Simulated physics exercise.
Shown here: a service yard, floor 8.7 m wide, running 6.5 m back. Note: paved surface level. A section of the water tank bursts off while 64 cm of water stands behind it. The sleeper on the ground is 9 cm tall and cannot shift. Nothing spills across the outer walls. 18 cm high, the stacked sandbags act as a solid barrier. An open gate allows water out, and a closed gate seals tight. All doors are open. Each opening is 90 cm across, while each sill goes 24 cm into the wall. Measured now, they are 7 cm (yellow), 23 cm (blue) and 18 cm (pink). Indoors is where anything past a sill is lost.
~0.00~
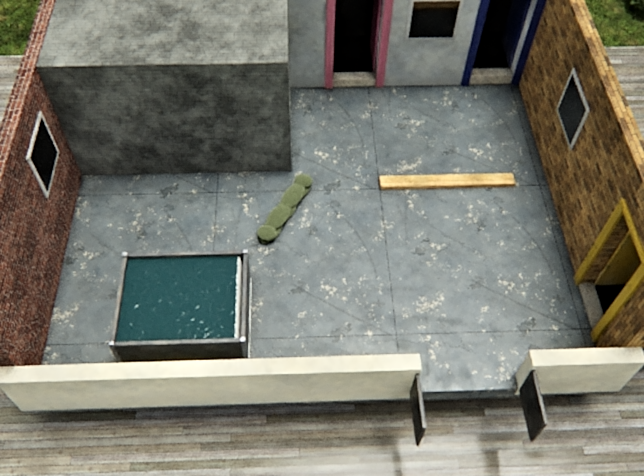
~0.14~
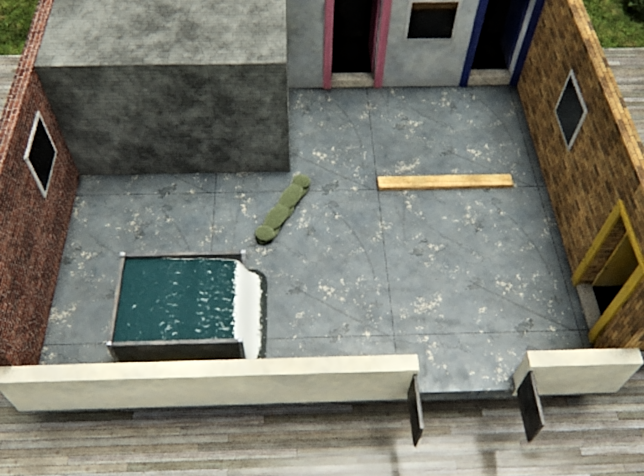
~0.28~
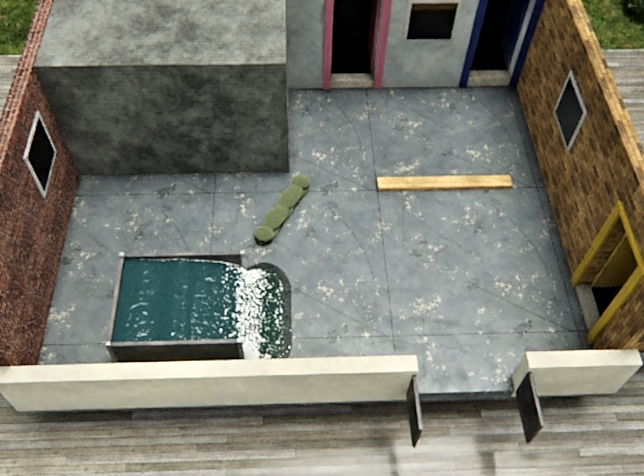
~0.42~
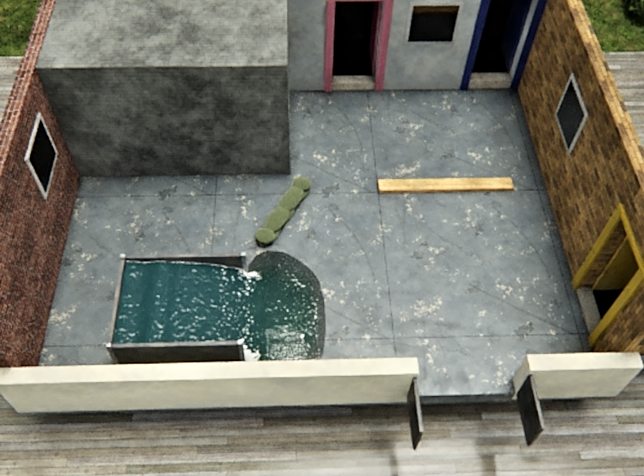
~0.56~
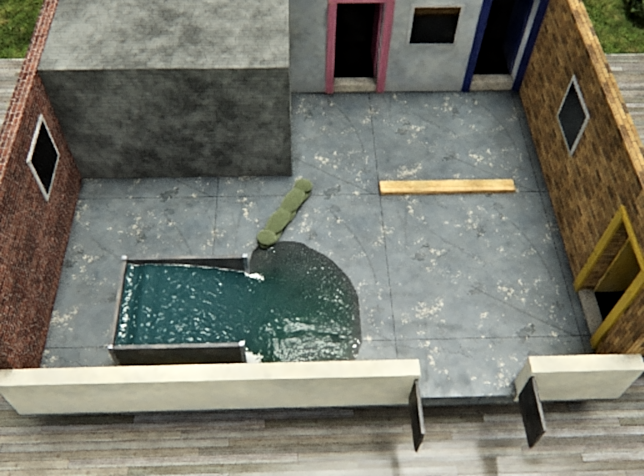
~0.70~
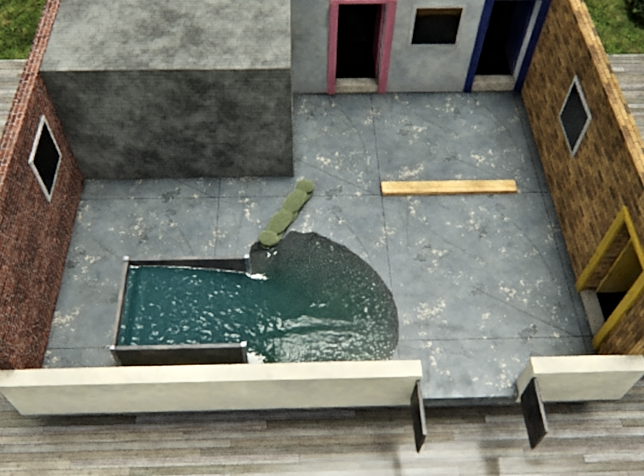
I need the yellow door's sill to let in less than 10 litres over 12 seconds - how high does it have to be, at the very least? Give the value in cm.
I would say 21 cm at the least.
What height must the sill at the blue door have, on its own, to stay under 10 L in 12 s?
Blue door, minimum about 7.0 cm.
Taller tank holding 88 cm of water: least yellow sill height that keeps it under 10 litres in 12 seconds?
Something near 31 cm should do.
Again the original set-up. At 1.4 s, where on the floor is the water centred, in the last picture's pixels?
Around (270, 319).
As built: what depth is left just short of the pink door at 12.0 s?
You'd measure close to 5.5 cm there.
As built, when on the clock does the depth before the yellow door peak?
Near 2.8 s.
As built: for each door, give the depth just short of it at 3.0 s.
Door depths (cm): Yellow = 25, blue = 0, pink = 0.
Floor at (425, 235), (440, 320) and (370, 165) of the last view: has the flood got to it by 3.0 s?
Point by point: Soaked, then soaked, then soaked.
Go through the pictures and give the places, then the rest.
In the first frame, still water, 64 cm deep, in the water tank at (182, 298); the yellow door at (607, 277) is dry.
In the second frame, the front is at (259, 357), 0.3 m from the gap at (243, 311); 0.3 m2 of floor is wet, 64 cm left at the back.
In the third frame, water pours out at (242, 312) and has run 0.7 m, to (285, 350); about 10 cm deep outside, 64 cm at the back.
In the fourth frame, the front is at (319, 340), 1.2 m from the gap at (243, 314); 2.3 m2 of floor is wet, 62 cm left at the back.
In the fifth frame, the front is at (355, 345), 1.8 m from the gap at (244, 316); 3.8 m2 of floor is wet, 55 cm left at the back.
In the sixth frame, the gap is at (246, 317), the front 2.4 m out at (393, 331); the back of the water tank holds 54 cm; 3.2 m in a straight line remain to the yellow door at (609, 284).
After 1.4 s water covers 30 % of the floor, deepest (24 cm) near (255, 334); it has not reached the yellow door.
After 3.0 s water covers 45 % of the floor, deepest (26 cm) near (579, 298); 25 cm at the yellow door, 70 litres in over its 7 cm sill.
After 12.0 s water covers 75 % of the floor, deepest (6 cm) near (315, 150); 4 cm at the yellow door, 195 litres in over its 7 cm sill.
At the yellow door as built, the water arrived by 1.7 s and peaked near 25 cm at 2.8 s.
Run again over the same 12 s with other heights there, 23 litres in over 18.5 cm, 2 litres over 25 cm. The limit of 10 litres is kept from about 21 cm up.
